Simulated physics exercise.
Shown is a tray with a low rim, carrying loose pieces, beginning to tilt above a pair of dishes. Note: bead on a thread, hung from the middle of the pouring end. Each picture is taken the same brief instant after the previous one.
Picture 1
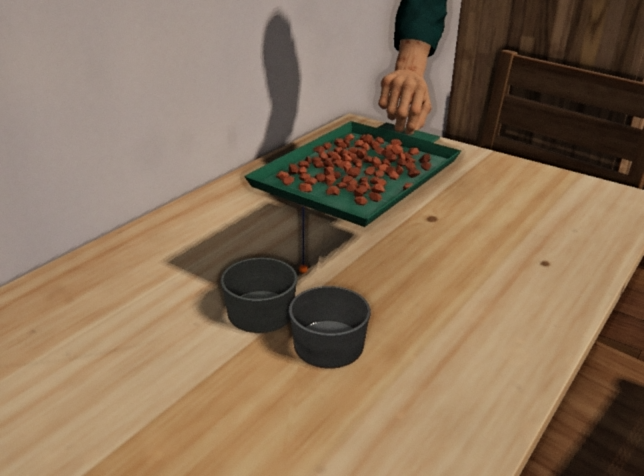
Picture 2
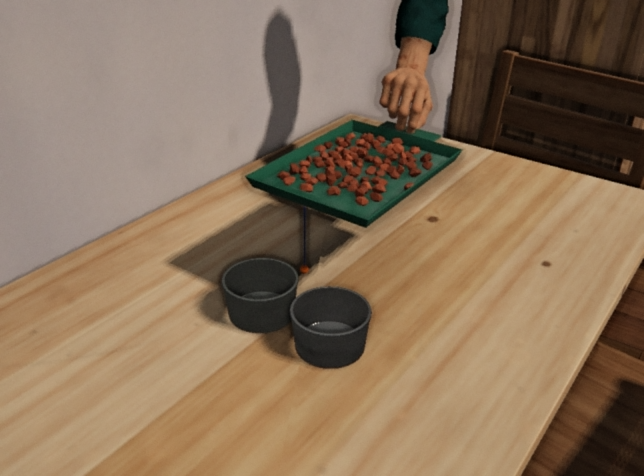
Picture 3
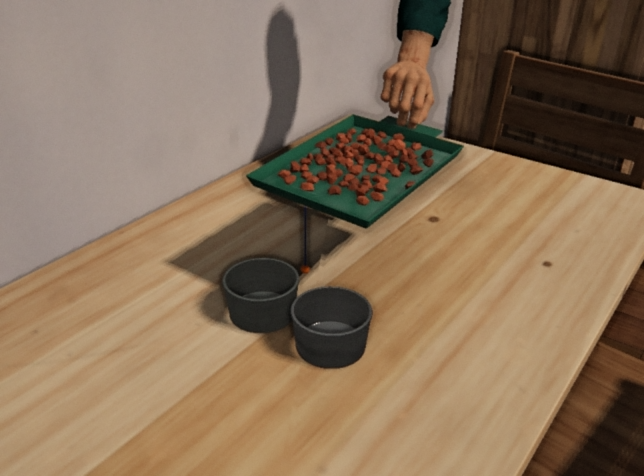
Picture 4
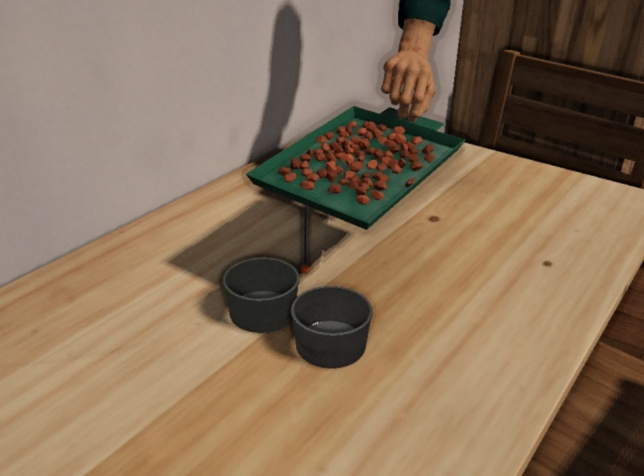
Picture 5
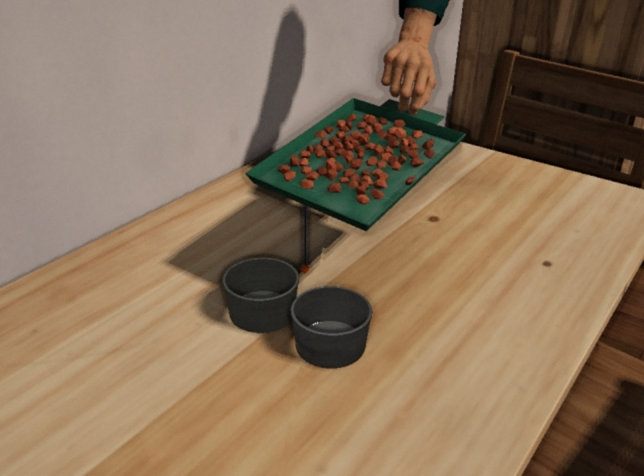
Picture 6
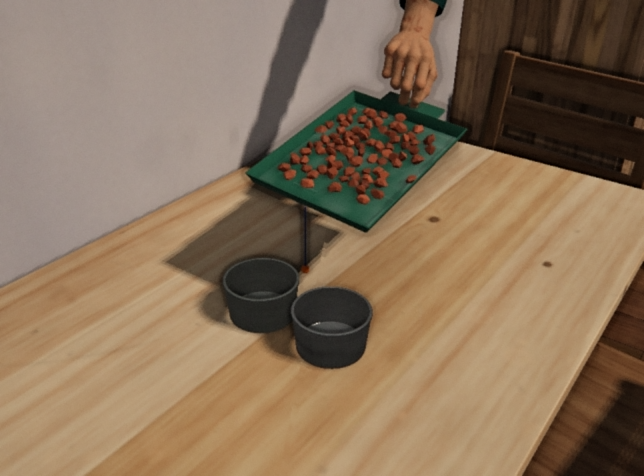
The clip shows a green tray of small reddish pieces above two dark dishes on a wooden table, a hand at its far end, as that end gradually rises and the tray tilts slightly toward the dishes.
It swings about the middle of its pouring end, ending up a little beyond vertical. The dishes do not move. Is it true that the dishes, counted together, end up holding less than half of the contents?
No, more than half.
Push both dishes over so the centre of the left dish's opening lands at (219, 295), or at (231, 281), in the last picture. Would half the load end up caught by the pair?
Taking them in turn, it's short of half and then short of half.
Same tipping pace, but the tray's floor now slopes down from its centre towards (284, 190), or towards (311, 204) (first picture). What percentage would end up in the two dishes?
You'd get 60 per cent the first time and 70 per cent the second time.
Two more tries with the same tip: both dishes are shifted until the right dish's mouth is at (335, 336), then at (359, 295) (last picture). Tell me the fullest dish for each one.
The first time it's the right member, the second time the right member.
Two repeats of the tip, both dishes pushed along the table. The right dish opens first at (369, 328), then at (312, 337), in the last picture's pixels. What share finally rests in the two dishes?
80 %, then 10 %.
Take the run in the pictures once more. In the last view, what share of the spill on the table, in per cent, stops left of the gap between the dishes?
Roughly 10 in a hundred.
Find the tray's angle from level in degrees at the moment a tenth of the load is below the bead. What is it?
60°, roughly.
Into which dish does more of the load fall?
Once things settle, the right of the two ends up fuller.
Soon, tray tipped steeply; nearly all on the tray; a stray few in the right dish; a stray few outside both; a stray few in the air.
A while on, tray tipped right over; a small part on the tray; about half in the right dish; a stray few in the left dish; about a quarter outside both; a small part in the air.
Towards the end, tray tipped past a quarter turn; about two thirds in the right dish; a stray few in the left dish; about a quarter outside both.
Finally, tray tipped past a quarter turn; about two thirds in the right dish; a stray few in the left dish; about a quarter outside both.
